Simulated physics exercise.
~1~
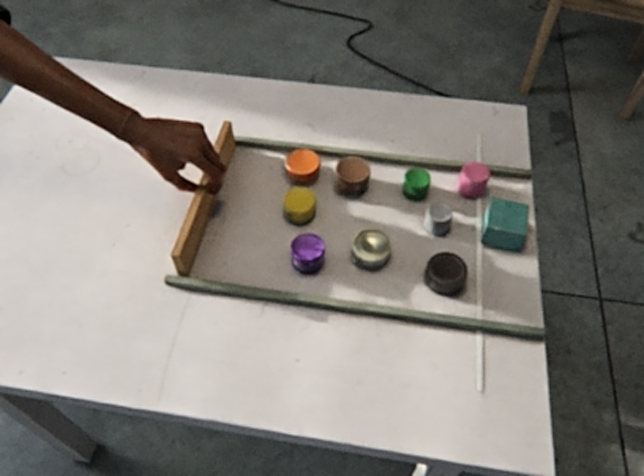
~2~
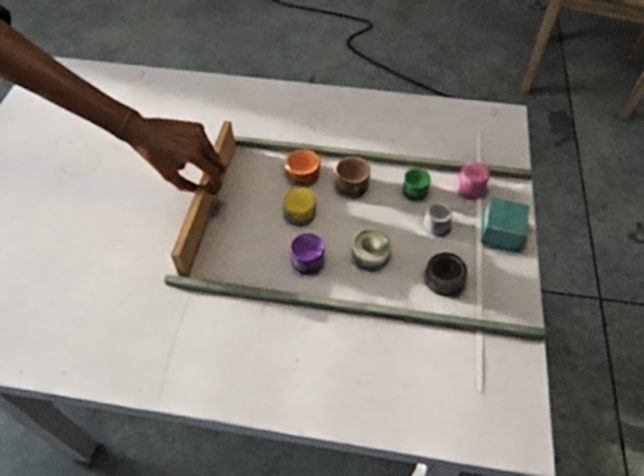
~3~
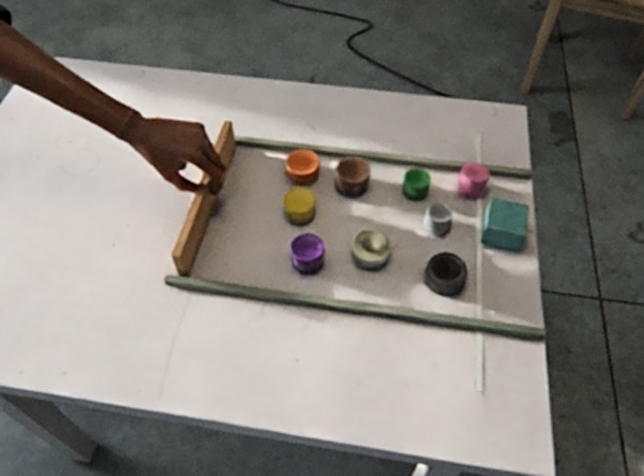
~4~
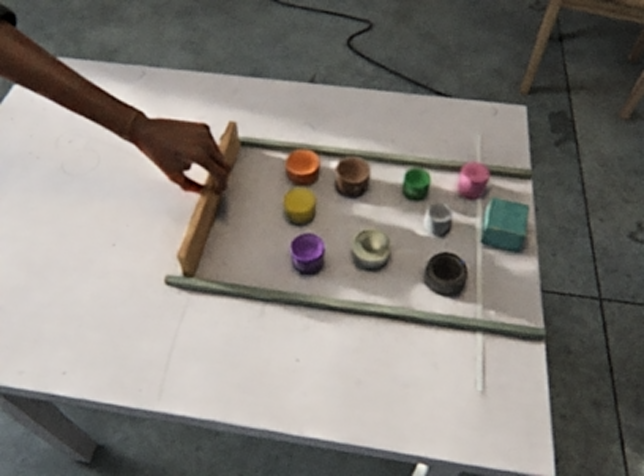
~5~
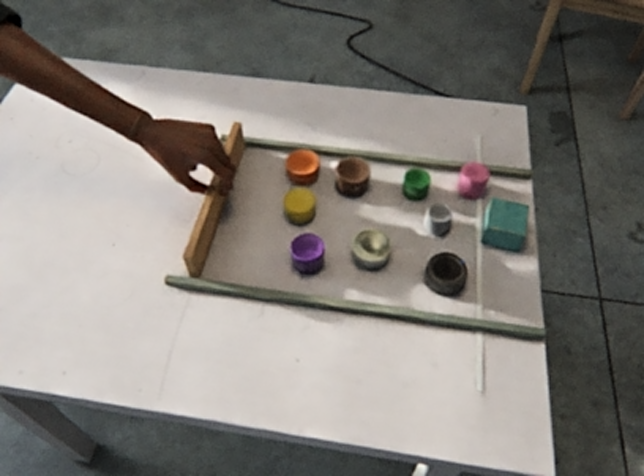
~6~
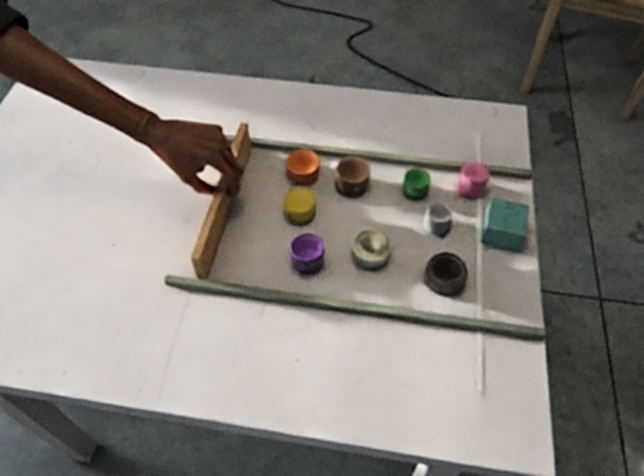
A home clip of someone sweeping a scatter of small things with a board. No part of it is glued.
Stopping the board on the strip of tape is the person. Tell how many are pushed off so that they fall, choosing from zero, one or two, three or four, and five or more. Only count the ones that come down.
The count is one or two.
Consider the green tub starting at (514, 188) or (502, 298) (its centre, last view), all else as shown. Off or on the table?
In turn it goes down, then goes down.
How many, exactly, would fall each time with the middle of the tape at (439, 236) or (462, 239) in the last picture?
In that order 0 and 0.
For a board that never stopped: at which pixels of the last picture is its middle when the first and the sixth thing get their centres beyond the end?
At (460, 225) for the first, at (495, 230) for the sixth.
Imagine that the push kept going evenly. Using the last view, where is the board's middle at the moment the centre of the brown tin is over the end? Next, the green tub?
Near (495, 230), then near (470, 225).
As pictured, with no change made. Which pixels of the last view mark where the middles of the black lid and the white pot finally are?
In the last picture the black lid sits at (537, 304) while the white pot sits at (502, 260).
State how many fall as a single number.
Count: 2.
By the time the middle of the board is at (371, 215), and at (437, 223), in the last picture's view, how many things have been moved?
Moved so far: 7, then 10.
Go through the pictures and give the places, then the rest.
Turquoise block (505, 224); pink lid (473, 181); black lid (446, 274); board (207, 194); tape (479, 241), in the first frame.
Pink lid (473, 181); board (207, 194), in the second frame.
Black lid (446, 274); orange pot (303, 168), in the third frame.
Turquoise block (505, 224); white pot (371, 249), in the fourth frame.
Pink lid (473, 181); grey lid (438, 219), in the fifth frame.
Turquoise block (505, 224); pink lid (473, 181); black lid (446, 274); board (224, 196); tape (479, 241), in the sixth frame.
Soon after, none off yet; turquoise block at rest near (505, 224); pink lid at rest near (473, 181); black lid at rest near (446, 274).
By the end, the number that fall off is one or two; fallen, green tub and turquoise block.
